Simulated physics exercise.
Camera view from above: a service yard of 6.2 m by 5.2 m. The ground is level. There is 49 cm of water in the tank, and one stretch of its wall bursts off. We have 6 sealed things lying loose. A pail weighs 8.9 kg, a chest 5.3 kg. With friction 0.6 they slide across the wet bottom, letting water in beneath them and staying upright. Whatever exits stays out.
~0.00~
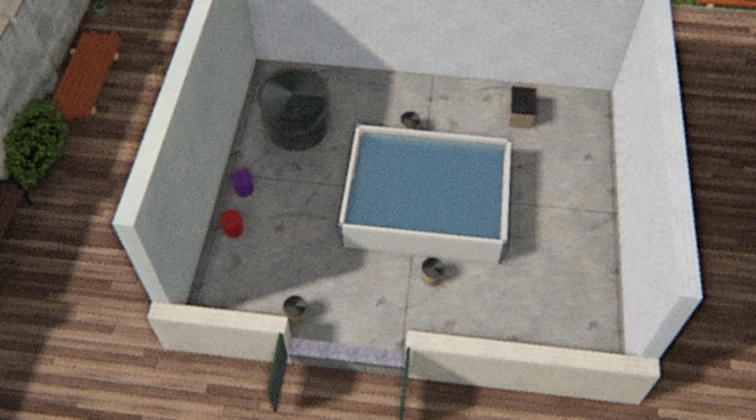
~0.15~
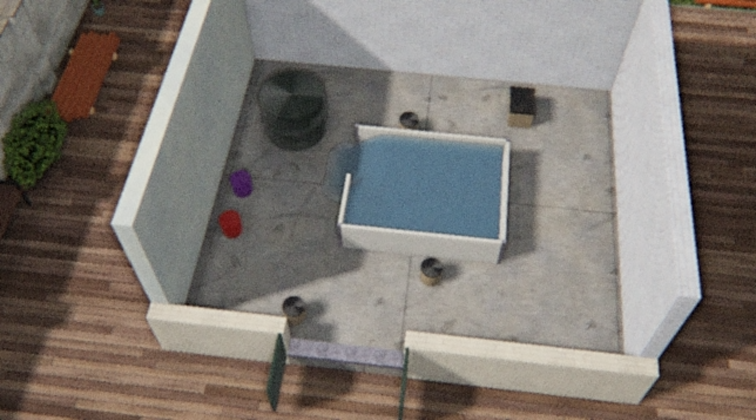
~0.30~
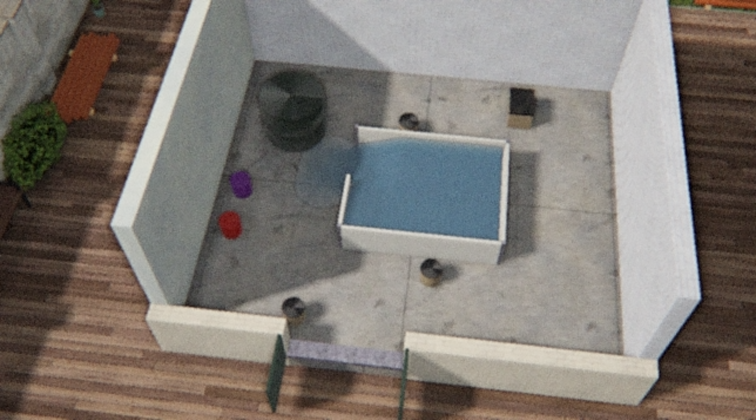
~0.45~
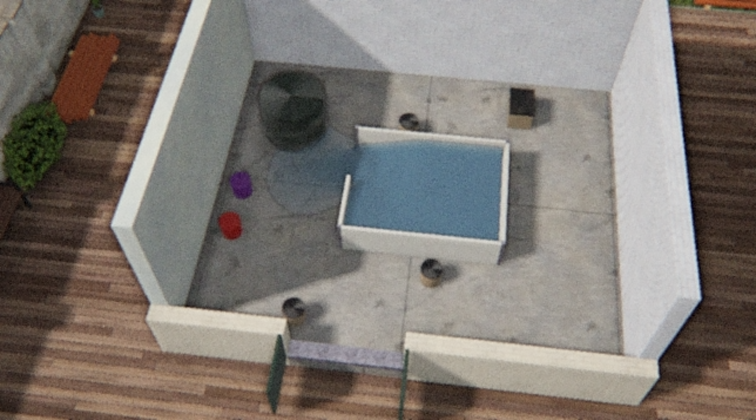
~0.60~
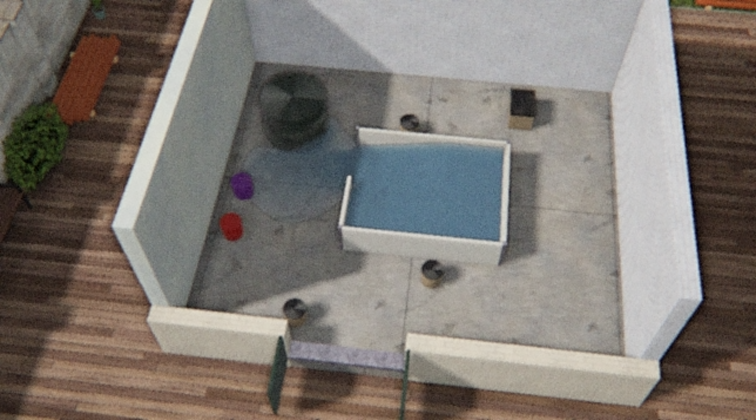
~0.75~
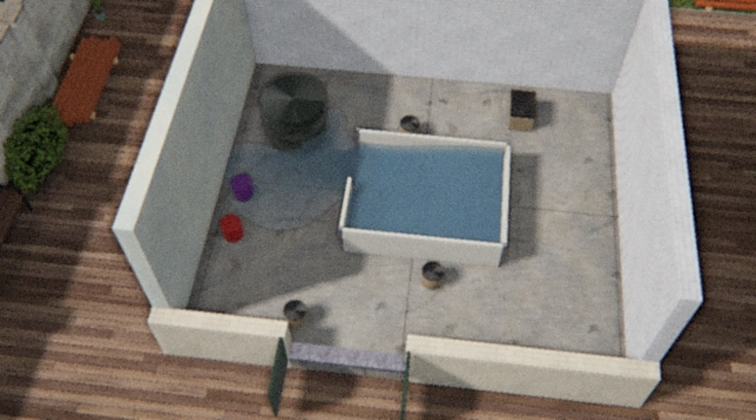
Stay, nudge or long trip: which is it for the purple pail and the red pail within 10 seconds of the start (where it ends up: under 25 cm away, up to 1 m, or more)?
Here's my call: The purple pail is pushed a long way while the red pail is pushed a long way.
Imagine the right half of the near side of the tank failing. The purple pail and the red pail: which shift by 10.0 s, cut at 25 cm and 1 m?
The purple pail remains where it was; the red pail remains where it was.
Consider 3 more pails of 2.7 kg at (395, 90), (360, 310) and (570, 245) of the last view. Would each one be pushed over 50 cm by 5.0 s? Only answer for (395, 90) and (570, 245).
As asked, in order: Clear of the mark; shy of the mark.
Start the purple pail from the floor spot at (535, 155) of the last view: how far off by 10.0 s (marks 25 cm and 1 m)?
From that spot, it remains nearly still.
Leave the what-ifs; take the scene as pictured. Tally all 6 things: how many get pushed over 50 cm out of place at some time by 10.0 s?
Count: 4.
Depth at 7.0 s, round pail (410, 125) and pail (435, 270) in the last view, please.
Close to 3 and 4 centimetres.
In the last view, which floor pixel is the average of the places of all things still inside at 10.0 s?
Somewhere near (404, 255).
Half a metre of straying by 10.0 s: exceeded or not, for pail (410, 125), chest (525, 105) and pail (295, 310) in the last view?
Within, beyond, beyond.
After 2.0 s the purple pail is near (231, 233), 0.9 m from its start, aground; the red pail is near (239, 250), 0.5 m from its start, aground; 0 of 6 are out; 0 afloat.
After 4.5 s the purple pail is near (298, 274), 1.9 m from its start, aground; the red pail is near (310, 296), 1.7 m from its start, aground; 0 of 6 are out; 0 afloat.
After 7.0 s the purple pail is near (320, 255), 1.8 m from its start, aground; the red pail is near (322, 291), 1.8 m from its start, aground; 0 of 6 are out; 1 afloat.
After 10.0 s the purple pail is near (320, 255), 1.8 m from its start, aground; the red pail is near (322, 291), 1.8 m from its start, aground; 0 of 6 are out; 1 afloat.
